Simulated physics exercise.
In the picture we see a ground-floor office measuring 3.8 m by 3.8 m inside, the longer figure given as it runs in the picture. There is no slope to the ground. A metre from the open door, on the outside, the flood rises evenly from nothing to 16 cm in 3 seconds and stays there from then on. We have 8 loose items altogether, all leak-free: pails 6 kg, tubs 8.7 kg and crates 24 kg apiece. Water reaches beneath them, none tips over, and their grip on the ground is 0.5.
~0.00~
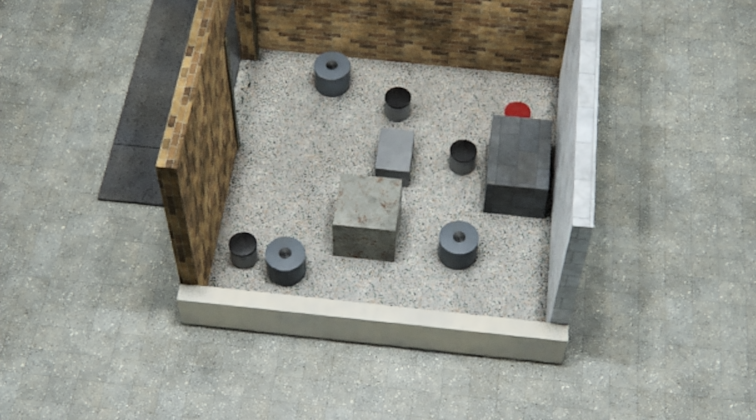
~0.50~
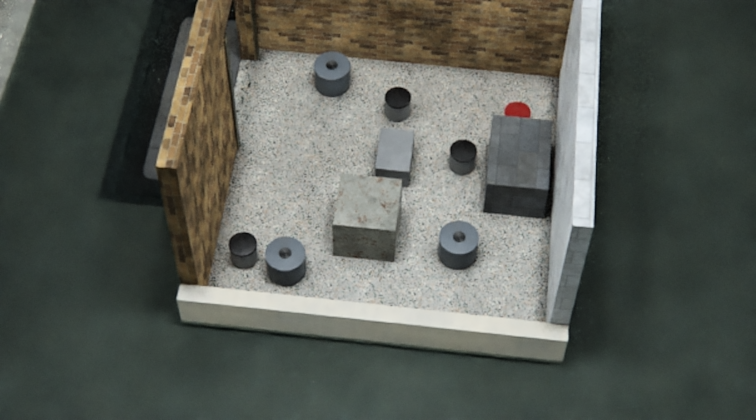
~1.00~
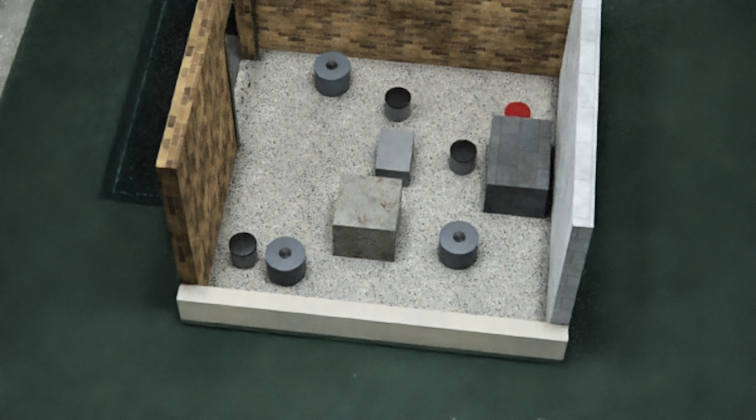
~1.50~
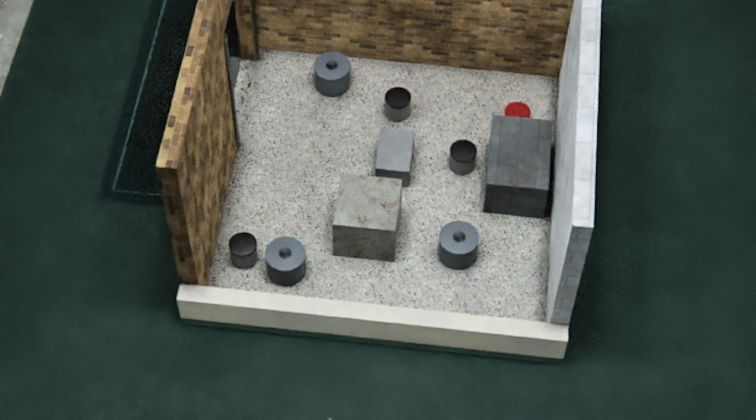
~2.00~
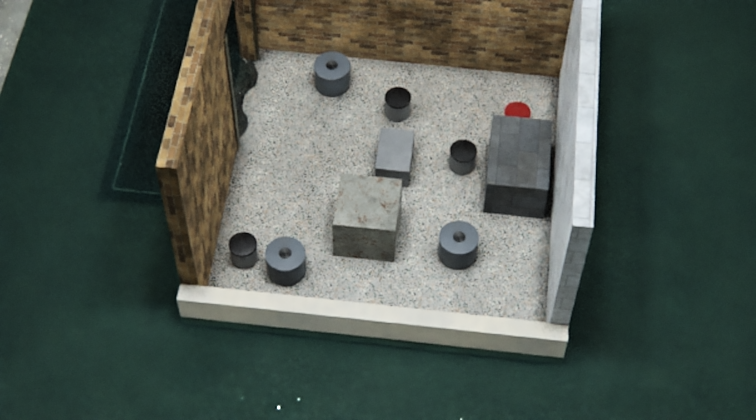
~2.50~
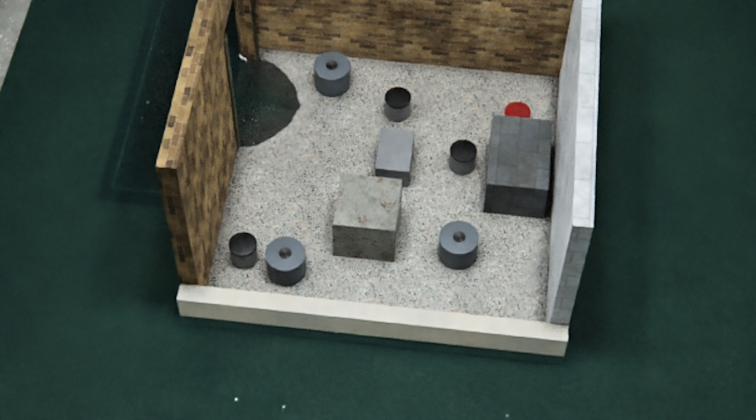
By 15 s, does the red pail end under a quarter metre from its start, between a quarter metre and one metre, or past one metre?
Past one metre.
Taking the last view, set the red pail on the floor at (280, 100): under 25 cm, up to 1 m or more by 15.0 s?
Answer: It covers a big distance.
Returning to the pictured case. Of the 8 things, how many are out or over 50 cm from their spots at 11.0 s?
I make it 5.
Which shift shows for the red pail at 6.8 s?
Around 10 cm from the start by that time.
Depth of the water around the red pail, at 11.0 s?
Around 5 cm.
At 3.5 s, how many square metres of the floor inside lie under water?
The covered patch comes to about 2.5 m2.
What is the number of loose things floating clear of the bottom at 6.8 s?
At that time the total is 3.
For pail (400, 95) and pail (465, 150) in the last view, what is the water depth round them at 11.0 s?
About 14 and 8 cm.
After 3.5 s the red pail is near (518, 112), 0.0 m from its start, aground; 0 afloat.
After 6.8 s the red pail is near (519, 116), 0.1 m from its start, afloat; 3 afloat.
After 11.0 s the red pail is near (503, 257), 2.1 m from its start, aground; 5 afloat.
After 15.0 s the red pail is near (515, 225), 1.6 m from its start, afloat; 8 afloat.
